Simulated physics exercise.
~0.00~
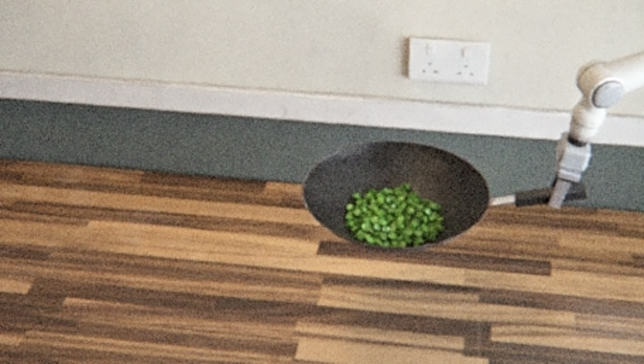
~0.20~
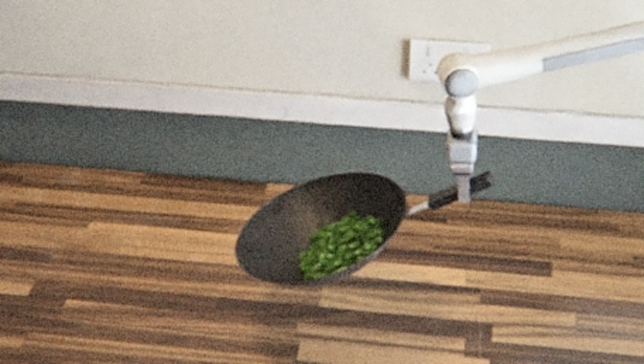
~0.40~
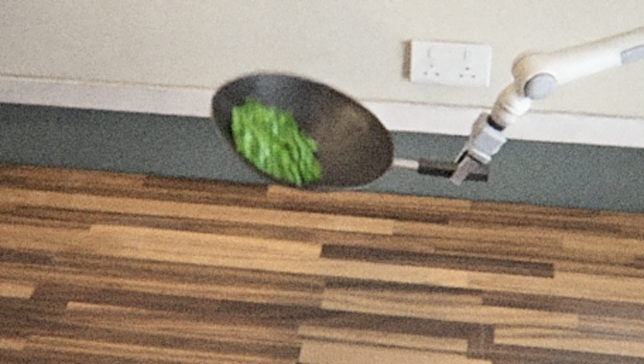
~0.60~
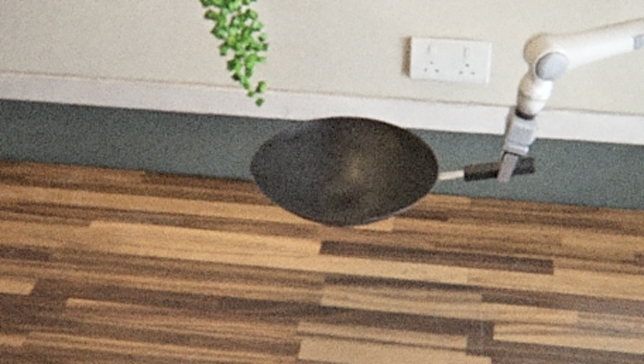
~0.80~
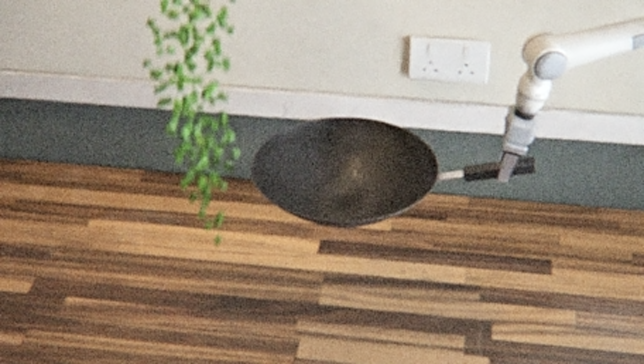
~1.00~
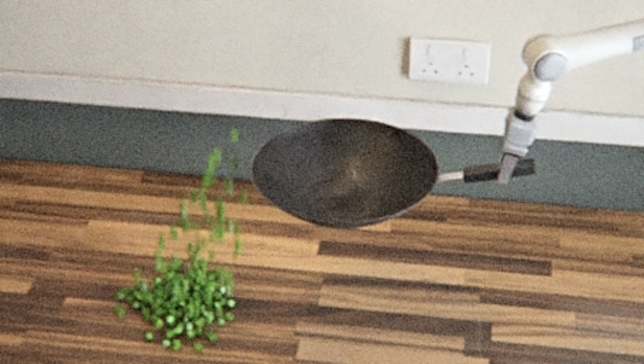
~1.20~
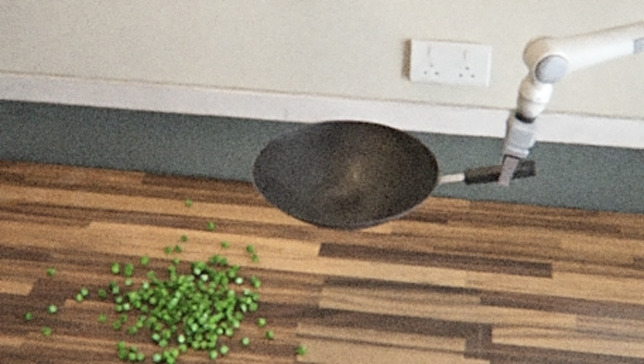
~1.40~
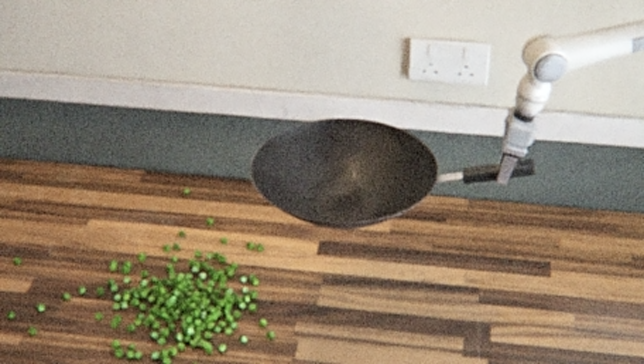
In this clip, a robot arm holding a dark wok of green vegetable pieces swings it left and tilts it, then flips the load up into the air. The pieces miss the wok, falling to its left and scattering across the wooden surface, while the empty wok stays held still.
